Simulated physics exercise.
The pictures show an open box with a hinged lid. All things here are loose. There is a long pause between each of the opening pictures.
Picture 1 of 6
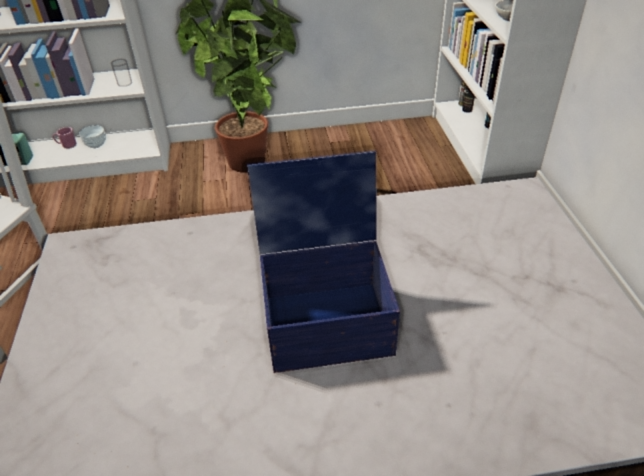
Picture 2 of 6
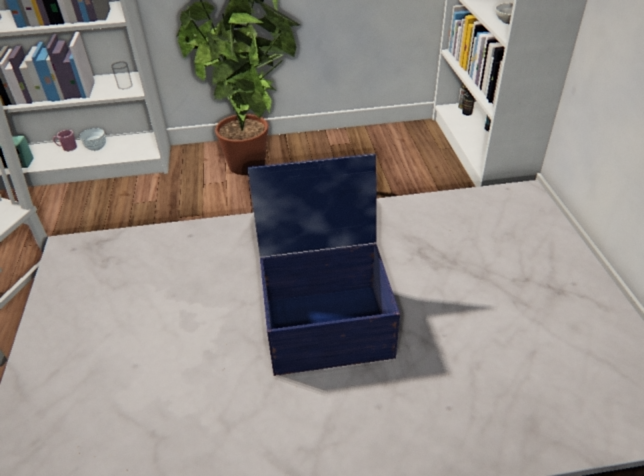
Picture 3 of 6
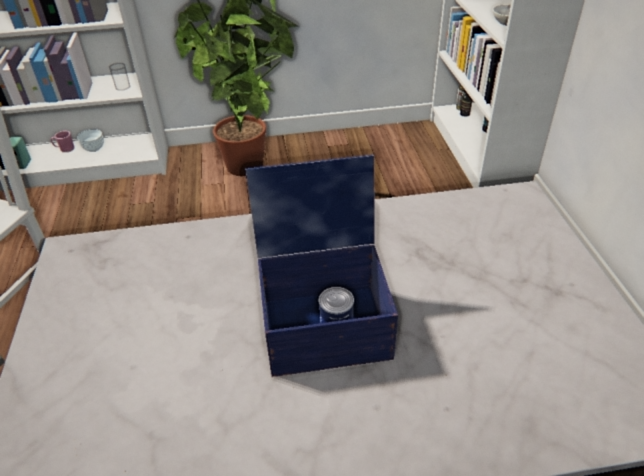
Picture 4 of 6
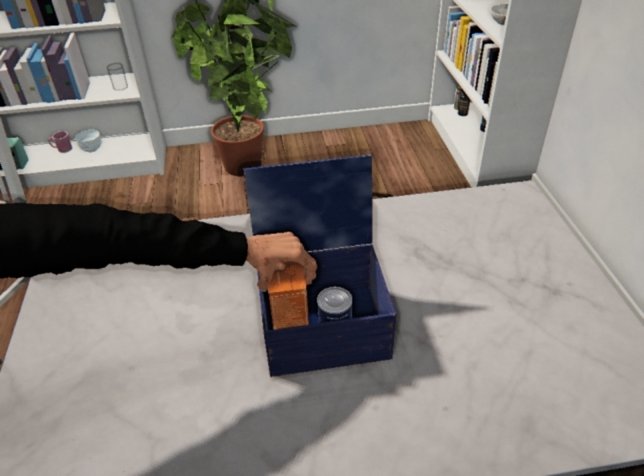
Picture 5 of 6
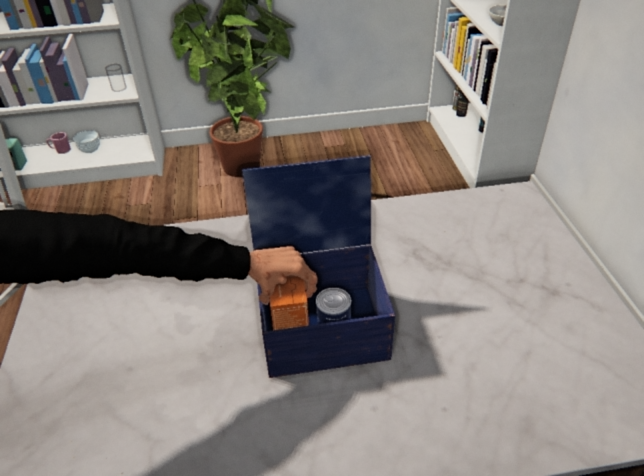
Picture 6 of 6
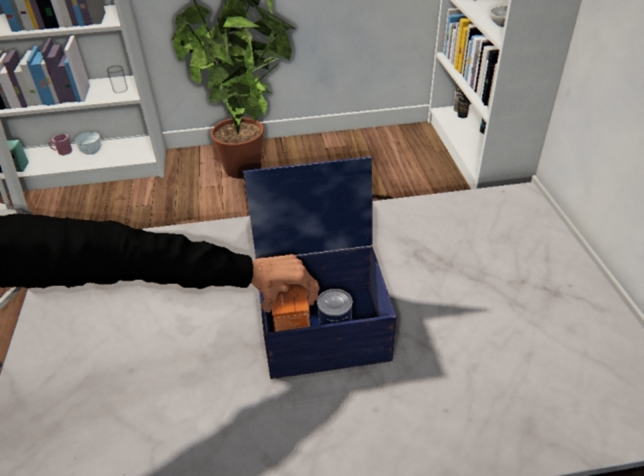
On a pale marble surface, an open blue box sat empty before a round tin appeared inside, and then a hand from the left lowered an orange carton into the box beside it.
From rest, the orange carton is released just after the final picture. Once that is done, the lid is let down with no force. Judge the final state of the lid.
Remains up.
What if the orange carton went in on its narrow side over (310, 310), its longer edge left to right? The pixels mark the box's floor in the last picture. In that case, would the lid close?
Then the box lid comes to rest down.
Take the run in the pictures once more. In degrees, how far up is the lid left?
About 20°.
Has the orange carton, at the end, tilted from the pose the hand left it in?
In the end, the orange carton keeps its orientation.
Then, 1.50 s on from there, lid 66° above the rim.
Then, 2.00 s on from there, lid 23° above the rim.
In the end, lid 21° above the rim; both unmoved. At the end, from the last picture's camera, orange carton near (292, 325).
